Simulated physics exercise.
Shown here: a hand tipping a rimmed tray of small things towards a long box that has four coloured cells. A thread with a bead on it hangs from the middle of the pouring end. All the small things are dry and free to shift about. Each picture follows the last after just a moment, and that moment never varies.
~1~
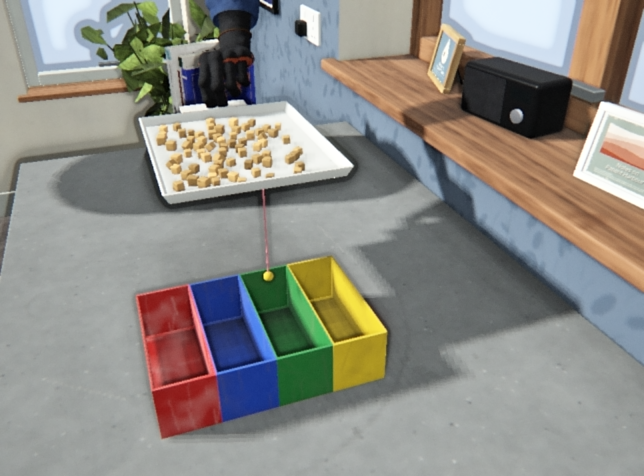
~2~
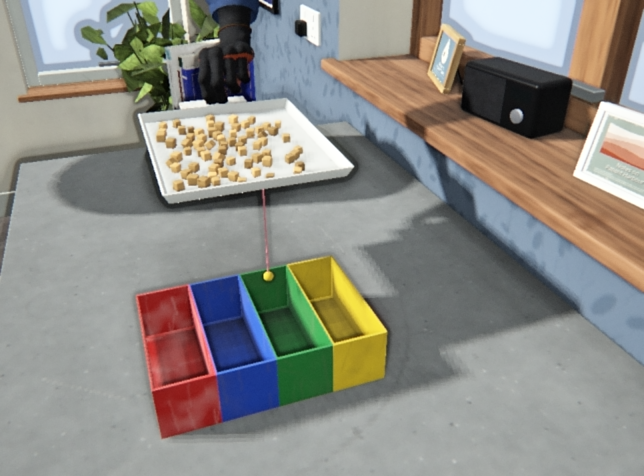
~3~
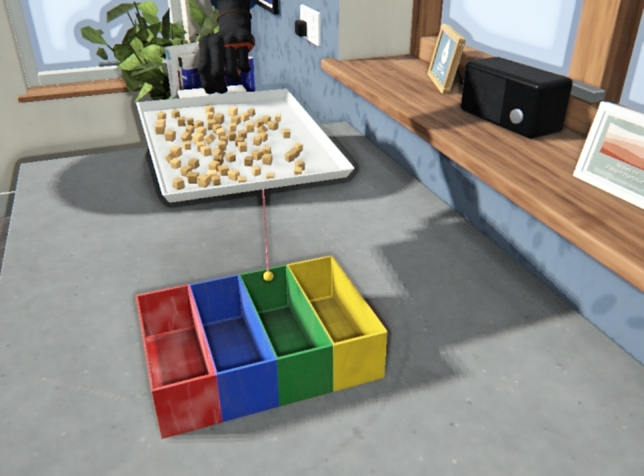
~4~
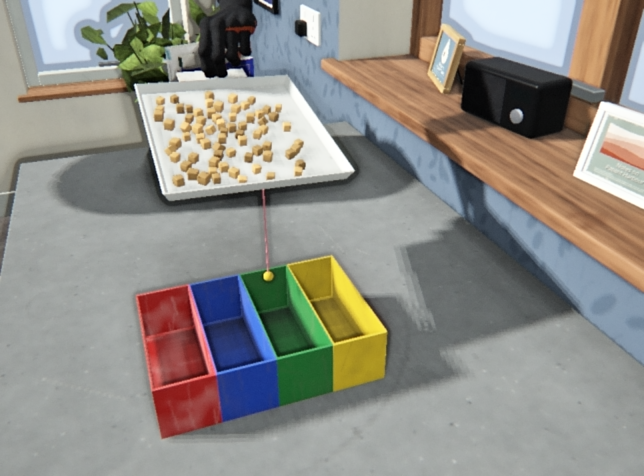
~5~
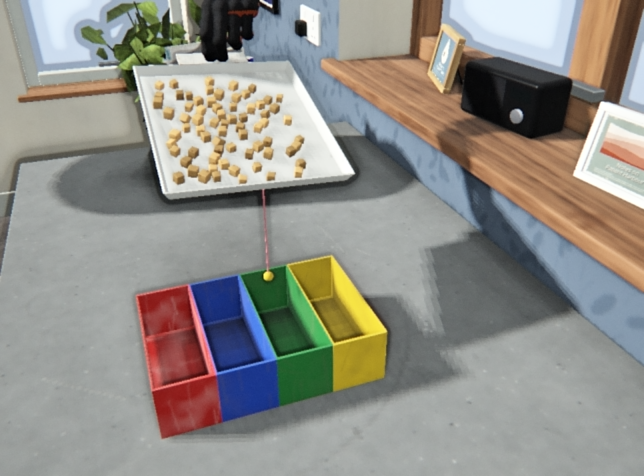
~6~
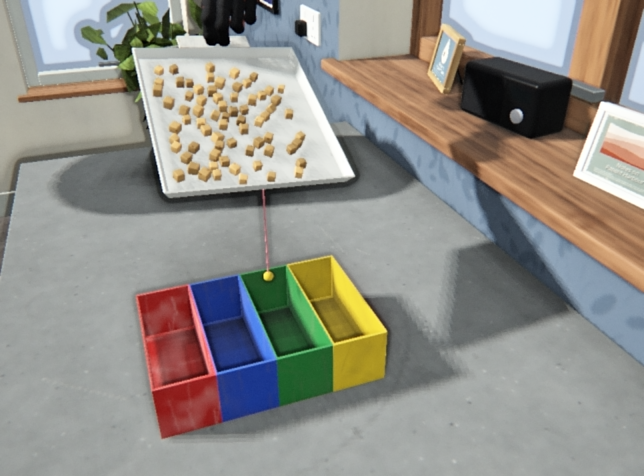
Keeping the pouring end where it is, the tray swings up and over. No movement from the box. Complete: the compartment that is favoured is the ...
... Yellow one.
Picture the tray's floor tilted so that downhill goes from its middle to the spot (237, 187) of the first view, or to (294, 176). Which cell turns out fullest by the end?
One: The blue cell. Two: Yellow.
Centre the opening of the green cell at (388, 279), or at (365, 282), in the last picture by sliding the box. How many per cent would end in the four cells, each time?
Some 90 percent, followed by some 90 percent.
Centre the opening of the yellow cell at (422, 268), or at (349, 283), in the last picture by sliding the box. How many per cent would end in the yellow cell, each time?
Roughly 0 per cent, then roughly 40 per cent.
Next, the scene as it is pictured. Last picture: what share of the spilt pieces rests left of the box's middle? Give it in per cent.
0 per cent or thereabouts.
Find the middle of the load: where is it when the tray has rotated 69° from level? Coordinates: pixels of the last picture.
Look close to (280, 181) in the last picture.
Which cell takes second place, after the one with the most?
Second: The green one.
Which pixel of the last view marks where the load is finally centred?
(339, 347).
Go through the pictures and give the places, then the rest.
Corners of the pouring end (168, 192) and (347, 165), level; middle of the load (224, 148), small wooden cubes; bead on its thread (269, 276); red cell (188, 402); blue cell (248, 386); green cell (306, 371); yellow cell (360, 357), in the first frame.
Corners of the pouring end (168, 192) and (347, 165), level; middle of the load (224, 146), in the second frame.
Corners of the pouring end (168, 191) and (347, 166), tipped barely, lowest at the right corner; middle of the load (224, 141), in the third frame.
Corners of the pouring end (169, 190) and (348, 168), tipped a little, lowest at the right corner; middle of the load (224, 133), in the fourth frame.
Corners of the pouring end (169, 189) and (348, 171), tipped clearly, lowest at the right corner; middle of the load (224, 125), in the fifth frame.
Corners of the pouring end (170, 188) and (348, 173), tipped clearly, lowest at the right corner; middle of the load (226, 117), about a tenth on the move; red cell (188, 402); blue cell (248, 386); green cell (306, 371); yellow cell (360, 357), in the sixth frame.
Just after the last frame, tray tipped steeply; the larger part on the tray; roughly a quarter falling or outside the box.
A moment on, tray tipped past a quarter turn; roughly a third in the yellow cell; roughly a quarter in the green cell; about a tenth in the blue cell; roughly a quarter falling or outside the box.
Further on, tray tipped past a quarter turn; roughly a third in the yellow cell; roughly a quarter in the green cell; about a tenth in the blue cell; roughly a quarter falling or outside the box.
When it is over, tray tipped past a quarter turn; roughly a third in the yellow cell; roughly a quarter in the green cell; about a tenth in the blue cell; not one in the red cell; roughly a quarter outside the box.
